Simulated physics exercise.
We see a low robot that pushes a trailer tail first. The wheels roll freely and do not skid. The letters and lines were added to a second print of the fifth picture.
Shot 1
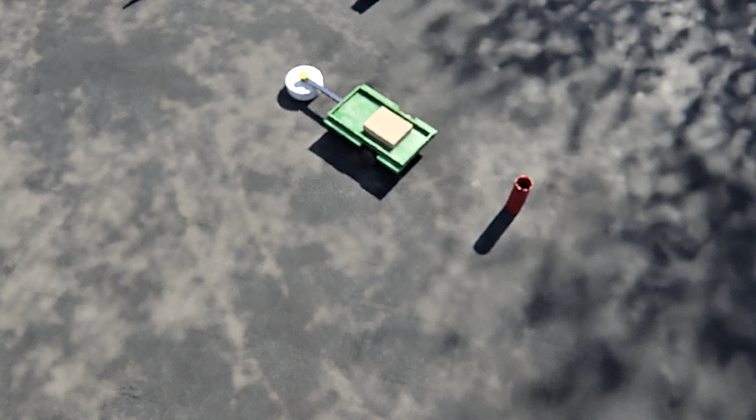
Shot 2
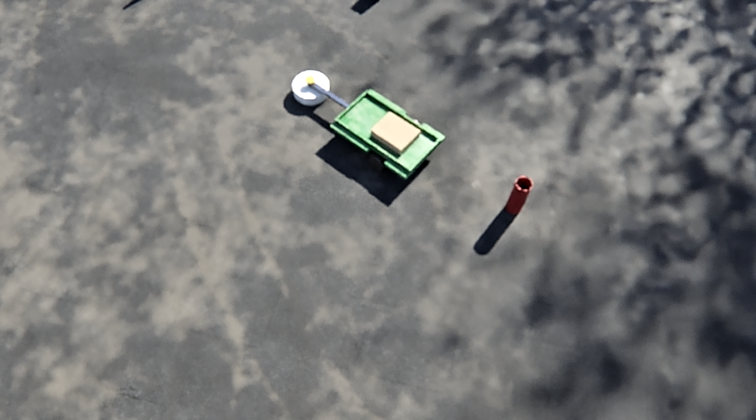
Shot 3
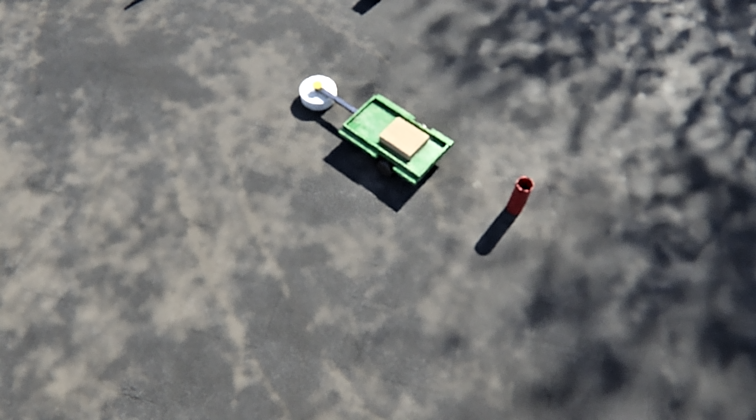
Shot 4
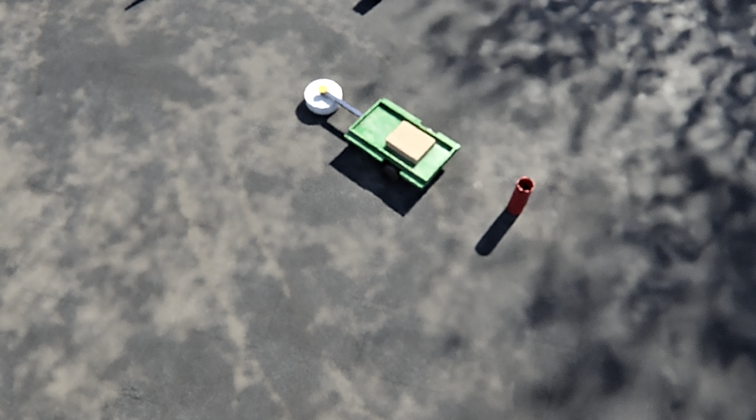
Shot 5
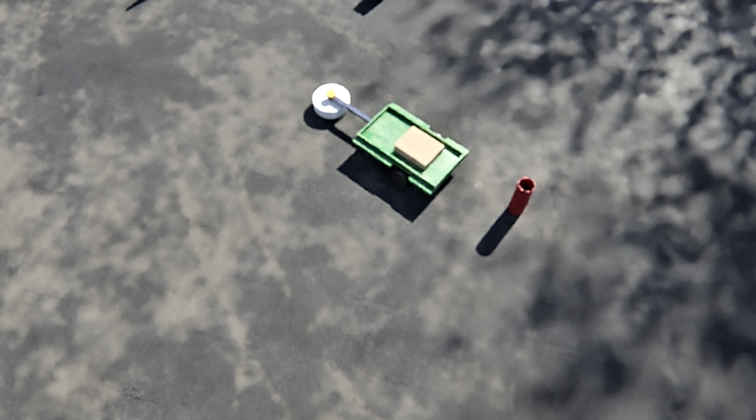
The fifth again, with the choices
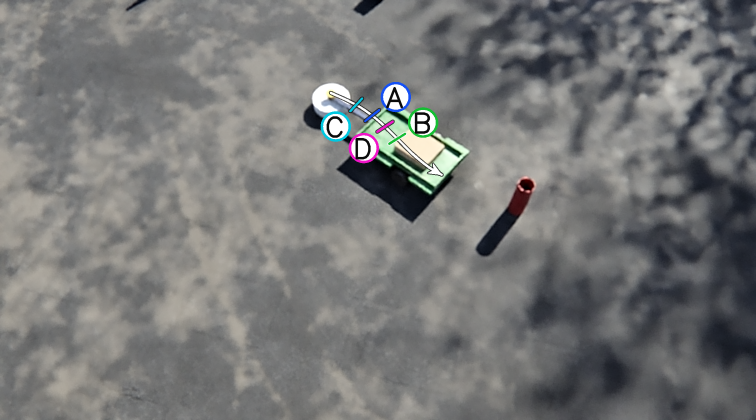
The clip opens on a small round white robot joined by a thin bar to a green cart carrying a tan block, with a red post to the right on mottled dark ground. The robot pushes the cart slowly down and to the right, narrowing the gap to the post, which stays still.
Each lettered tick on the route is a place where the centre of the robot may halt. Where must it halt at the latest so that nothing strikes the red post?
It should halt at A.
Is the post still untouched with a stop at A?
For that mark, yes.
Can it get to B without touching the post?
No.
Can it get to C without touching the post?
For that mark, yes.
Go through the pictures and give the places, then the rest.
Robot (304, 81); green cart (380, 126); red post (513, 207), in the first picture.
Robot (311, 86); green cart (387, 131); red post (513, 208), in the second picture.
Robot (318, 91); green cart (396, 137); red post (514, 208), in the third picture.
Robot (323, 95); green cart (402, 141); red post (515, 209), in the fourth picture.
Robot (331, 100); green cart (411, 146); red post (516, 209), in the fifth picture.
On the copy, A at (372, 116); B at (397, 139); C at (356, 105); D at (385, 127); the route from (331, 93) via (390, 131) to (442, 175).
On A. First, robot (347, 107), cart (426, 156).
Then, robot (360, 114), cart (439, 165).
Finally, robot (372, 122), cart (453, 175); nothing has been touched.
By contrast, B is too far, the post has been hit; C is safe but short; D is too far, the post has been hit.
